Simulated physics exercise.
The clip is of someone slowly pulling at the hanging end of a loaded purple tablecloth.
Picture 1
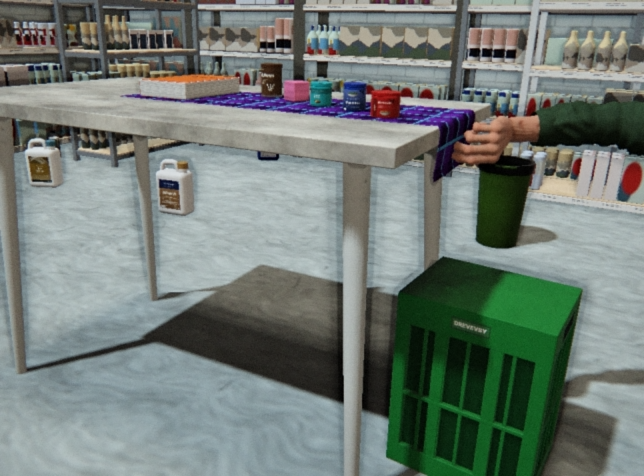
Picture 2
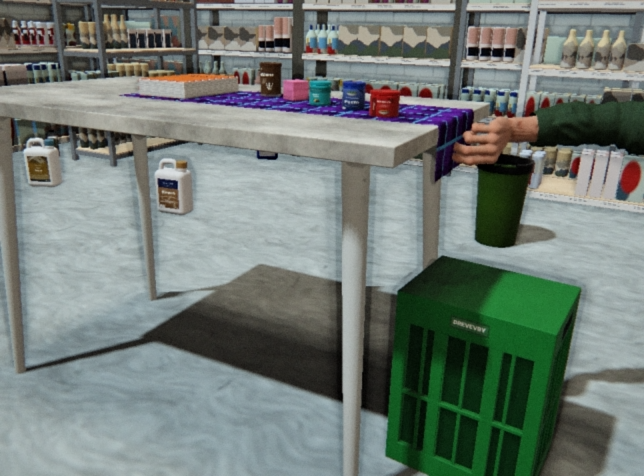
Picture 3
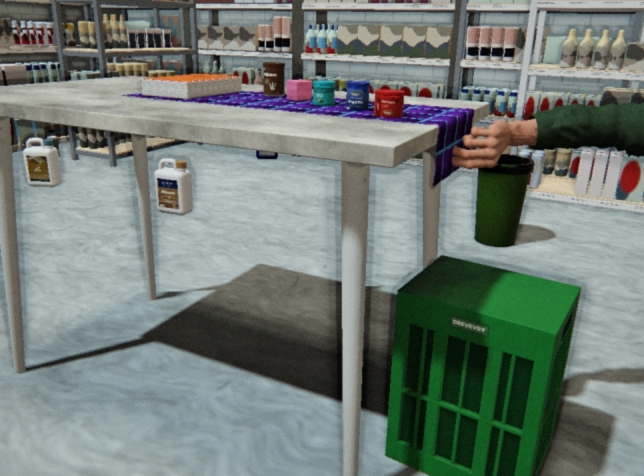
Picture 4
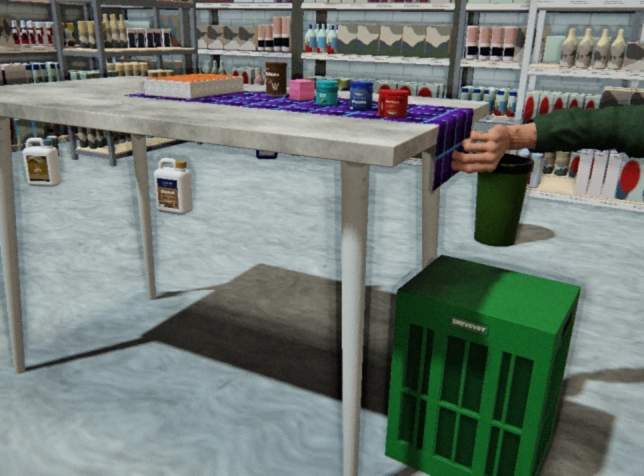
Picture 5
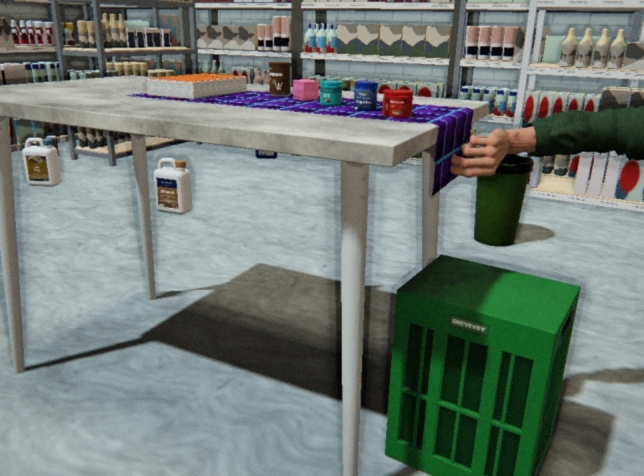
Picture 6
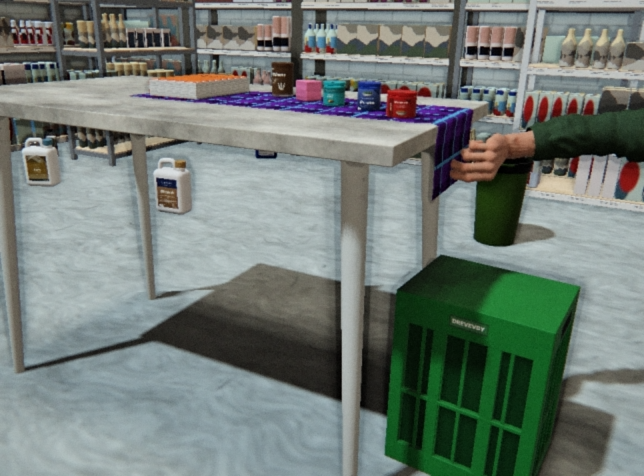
The clip shows a hand at the right slowly pulling the hanging end of a purple cloth downward at a table's edge, while the colored pots, pink cube and brown can on it shift slightly to the right.
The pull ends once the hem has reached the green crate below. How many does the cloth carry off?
The count of fallen things is two.
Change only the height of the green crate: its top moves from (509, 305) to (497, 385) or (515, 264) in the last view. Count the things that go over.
The count: 4 and 1.
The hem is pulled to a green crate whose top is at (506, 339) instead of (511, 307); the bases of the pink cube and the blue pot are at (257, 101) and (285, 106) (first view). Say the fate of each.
The pink cube holds on, the blue pot stays on.
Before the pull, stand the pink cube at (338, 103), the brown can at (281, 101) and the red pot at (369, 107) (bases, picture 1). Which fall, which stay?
The pink cube remains up; the brown can remains up; the red pot goes over.
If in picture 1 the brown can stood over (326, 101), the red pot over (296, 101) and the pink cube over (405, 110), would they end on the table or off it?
The brown can remains up, the red pot holds on, the pink cube is carried off.
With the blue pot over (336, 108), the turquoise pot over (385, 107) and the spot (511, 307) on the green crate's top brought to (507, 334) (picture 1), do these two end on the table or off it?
The blue pot drops off, the turquoise pot falls.
A little later, hem near (446, 256); red pot gone.
Next, hem on the crate; red pot and blue pot gone.
When it is over, hem on the crate; red pot and blue pot gone. It carries off two.
